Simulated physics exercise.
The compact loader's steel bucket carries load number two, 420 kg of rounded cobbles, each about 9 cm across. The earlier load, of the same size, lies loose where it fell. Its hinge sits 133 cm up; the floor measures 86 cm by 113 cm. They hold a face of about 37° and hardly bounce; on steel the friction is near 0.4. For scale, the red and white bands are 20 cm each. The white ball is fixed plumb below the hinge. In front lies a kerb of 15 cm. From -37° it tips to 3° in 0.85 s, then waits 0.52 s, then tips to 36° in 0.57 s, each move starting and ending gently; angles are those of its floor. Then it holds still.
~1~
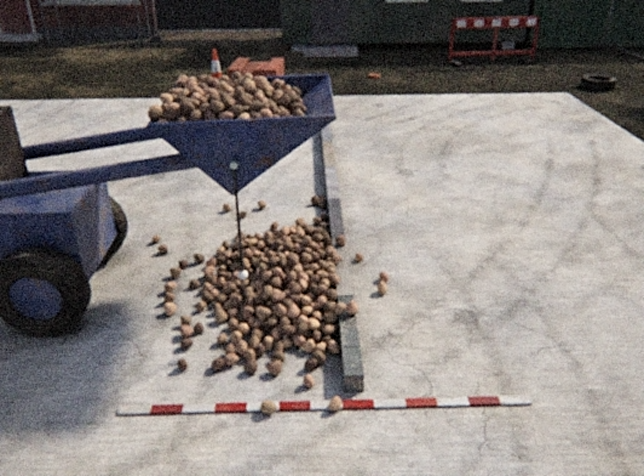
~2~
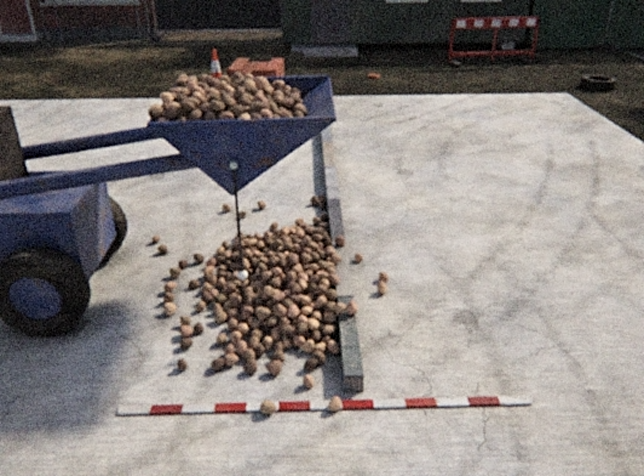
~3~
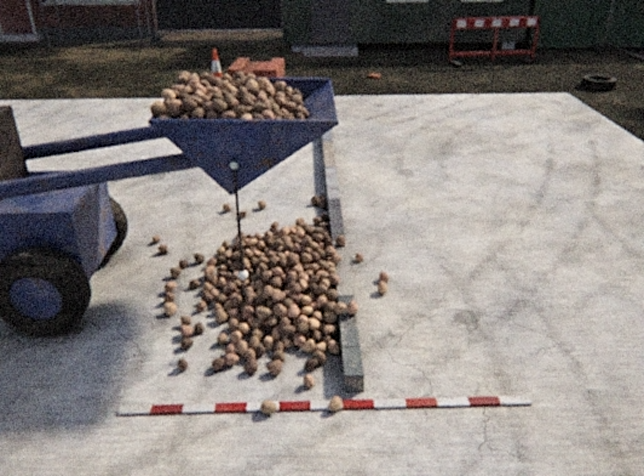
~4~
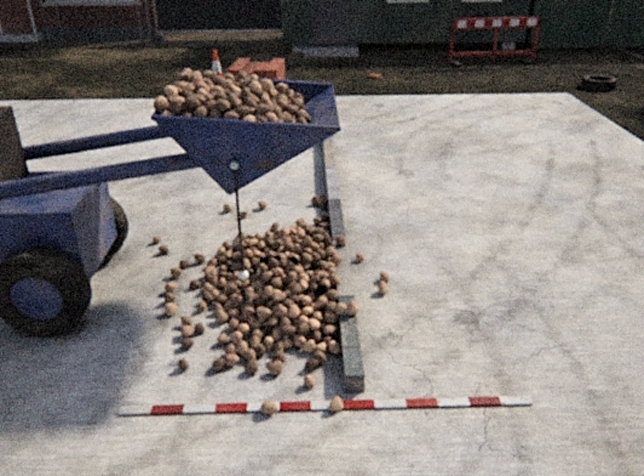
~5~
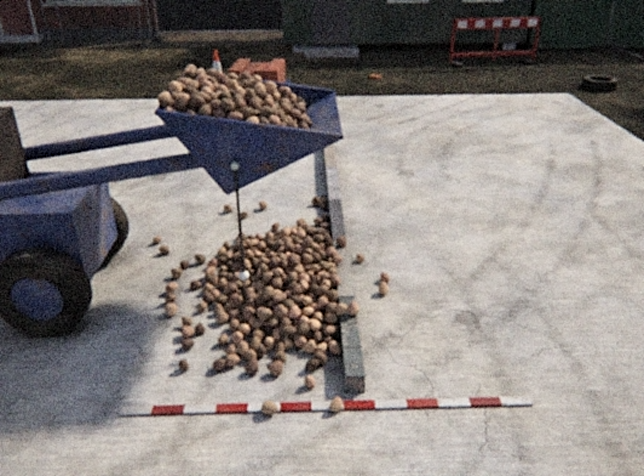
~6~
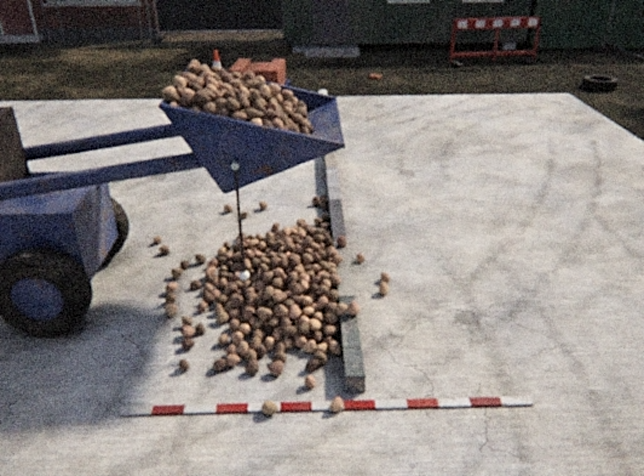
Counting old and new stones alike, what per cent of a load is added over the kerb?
Some 88 per cent is added.
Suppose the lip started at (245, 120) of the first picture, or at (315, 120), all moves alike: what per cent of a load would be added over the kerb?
About 15 and 70 per cent.
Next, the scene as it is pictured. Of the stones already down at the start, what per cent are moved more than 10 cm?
About 0 per cent.
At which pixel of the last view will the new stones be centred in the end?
Near (396, 277).
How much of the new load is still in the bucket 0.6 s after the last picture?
It holds some 100 per cent.
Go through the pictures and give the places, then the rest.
The first frame shows lip at (336, 117), floor tilted -37°, highest stones at (235, 83). The earlier load is highest near (284, 259), 25 cm above ground level, 98 % on this side of the kerb, 1 % over the kerb.
In the second frame, the bucket is at -36°, its lip at (336, 119); the top of the load is at (235, 83).
In the third frame, the bucket is at -34°, its lip at (338, 123); the top of the load is at (231, 82).
The fourth frame shows lip at (341, 129), floor tilted -31°, highest stones at (211, 81).
In the fifth frame, the bucket is at -26°, its lip at (343, 137); the top of the load is at (197, 77).
The sixth frame shows lip at (345, 146), floor tilted -22°, highest stones at (200, 72).
Then, 0.3 s after the last picture the floor is at -3°; in per cent of one load, 100 in the bucket, 98 on this side of the kerb, 1 over the kerb; the foremost stones are at (355, 273).
Then, 0.6 s after the last picture the floor is at 3°; in per cent of one load, 100 in the bucket, 99 on this side of the kerb, 1 over the kerb; the foremost stones are at (356, 262).
Then, 2.0 s after the last picture the floor is at 36°; in per cent of one load, 18 in the bucket, 132 on this side of the kerb, 49 over the kerb; the foremost stones are at (456, 293).
Then, 4.7 s after the last picture the floor is at 36°; in per cent of one load, 0 in the bucket, 111 on this side of the kerb, 88 over the kerb; the foremost stones are at (529, 274). Net gain over the kerb, 88.
